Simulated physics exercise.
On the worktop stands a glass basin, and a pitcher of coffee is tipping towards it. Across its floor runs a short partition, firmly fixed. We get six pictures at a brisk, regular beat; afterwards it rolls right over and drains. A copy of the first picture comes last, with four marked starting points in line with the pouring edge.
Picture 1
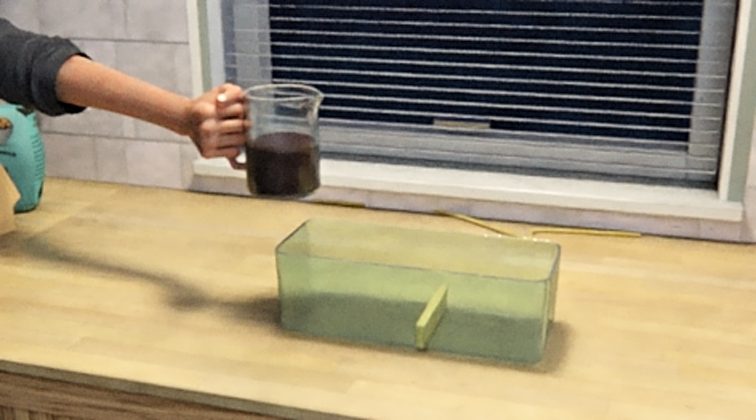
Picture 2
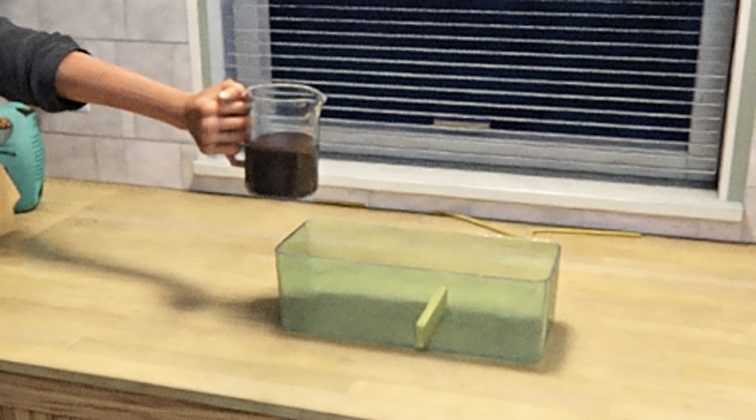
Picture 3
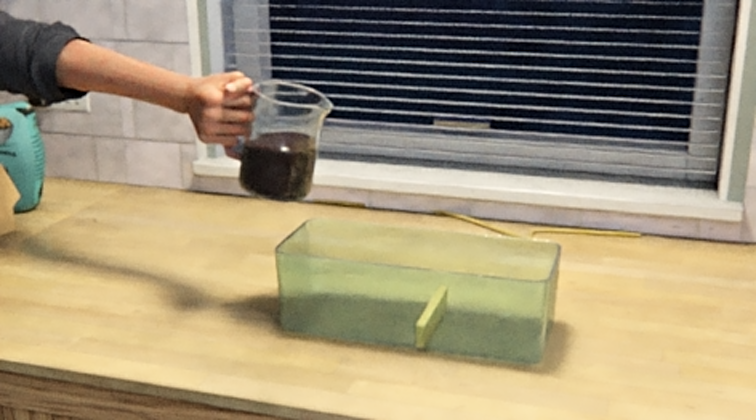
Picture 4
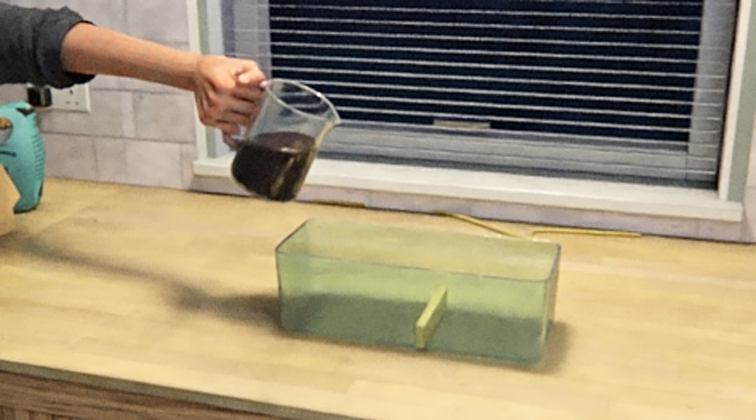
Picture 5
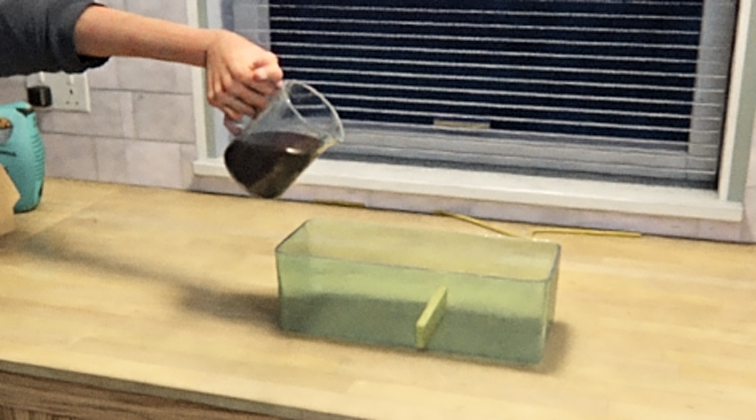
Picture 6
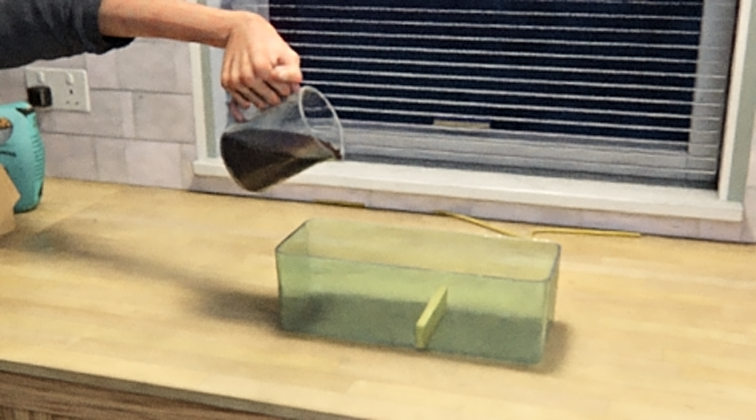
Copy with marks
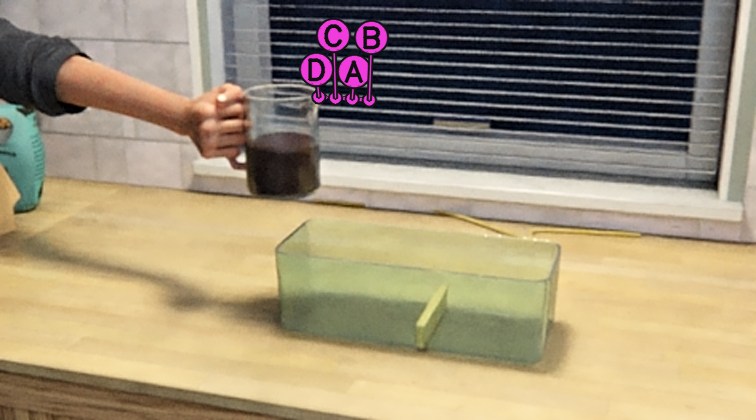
Hand steadily tilting a glass pitcher of dark coffee rightward above a greenish clear basin with a short partition on a wooden worktop.
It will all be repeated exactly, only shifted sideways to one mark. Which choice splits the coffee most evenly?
B works best here.
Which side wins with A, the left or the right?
The left one.
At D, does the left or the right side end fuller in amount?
More ends on the left.
In magenta, A at (352, 98); B at (369, 99); C at (335, 97); D at (318, 96).
If A is chosen, about 93 % ends left of the wall and 5 % right of it.
If B is chosen, about 50 % ends left of the wall and 49 % right of it.
If C is chosen, about 90 % ends left of the wall and 8 % right of it.
If D is chosen, about 89 % ends left of the wall and 10 % right of it.
